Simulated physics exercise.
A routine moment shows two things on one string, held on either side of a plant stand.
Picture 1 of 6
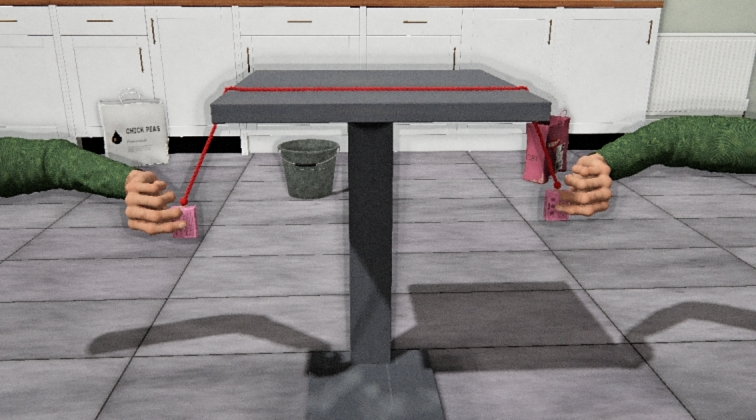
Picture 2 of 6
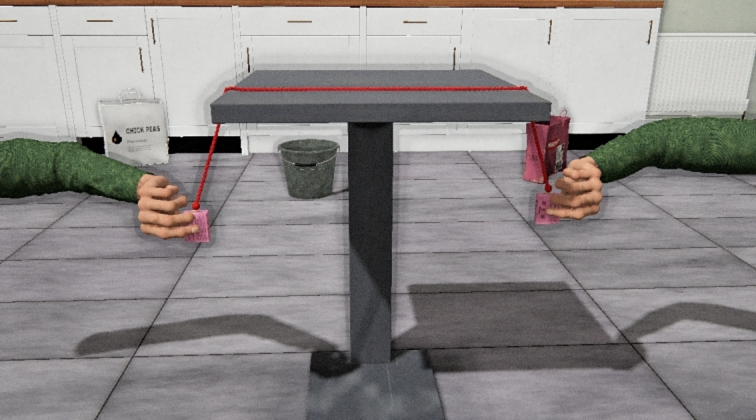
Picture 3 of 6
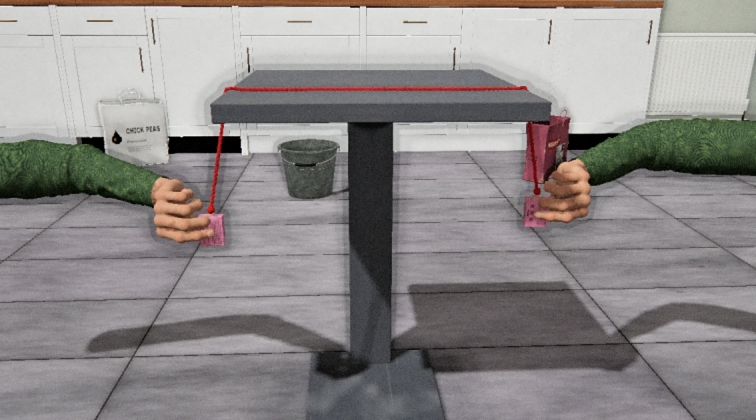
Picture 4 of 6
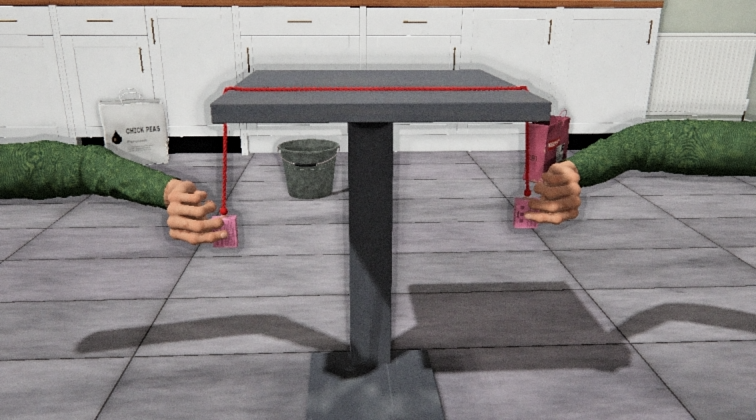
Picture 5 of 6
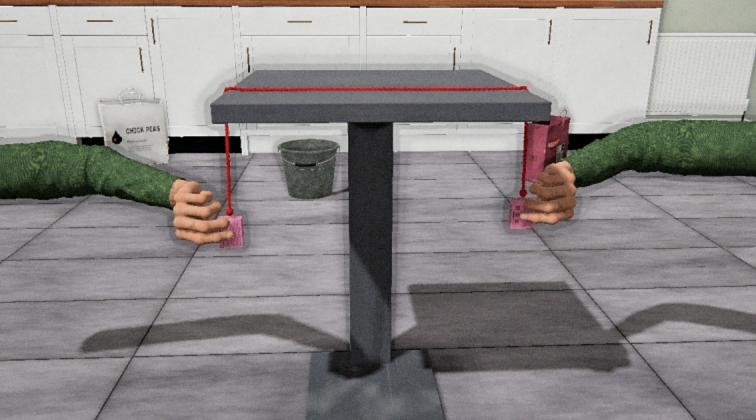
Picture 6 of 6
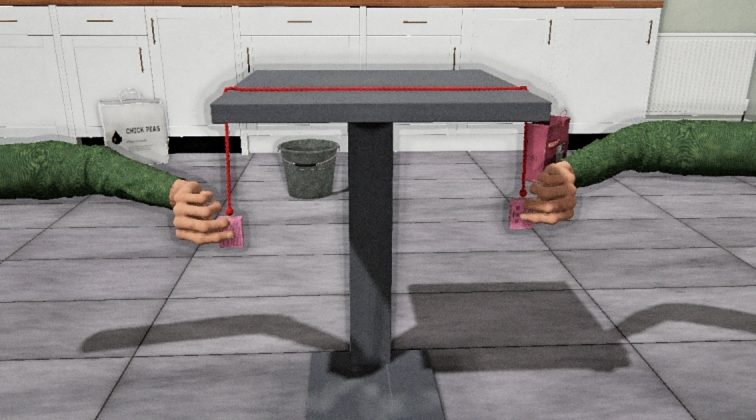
In a kitchen with white cupboards and grey floor tiles, a dark grey pedestal stand is seen from the front by a still camera. A red string lies across its top, with a small pink box at each end held by a green-sleeved hand, while a bucket and bags sit behind. Both hands move the boxes inward until the string's ends hang nearly straight, then stay still.
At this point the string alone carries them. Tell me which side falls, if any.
Watch this: It won't shift at all.
Then, 0.48 s past the final frame, left matchbox higher near (227, 203); right matchbox higher near (521, 193).
Then, 1.04 s past the final frame, left matchbox at the same height near (220, 225); right matchbox at the same height near (518, 205).
When it is over, left matchbox at the same height near (230, 231); right matchbox at the same height near (519, 206). The string keeps its balance.
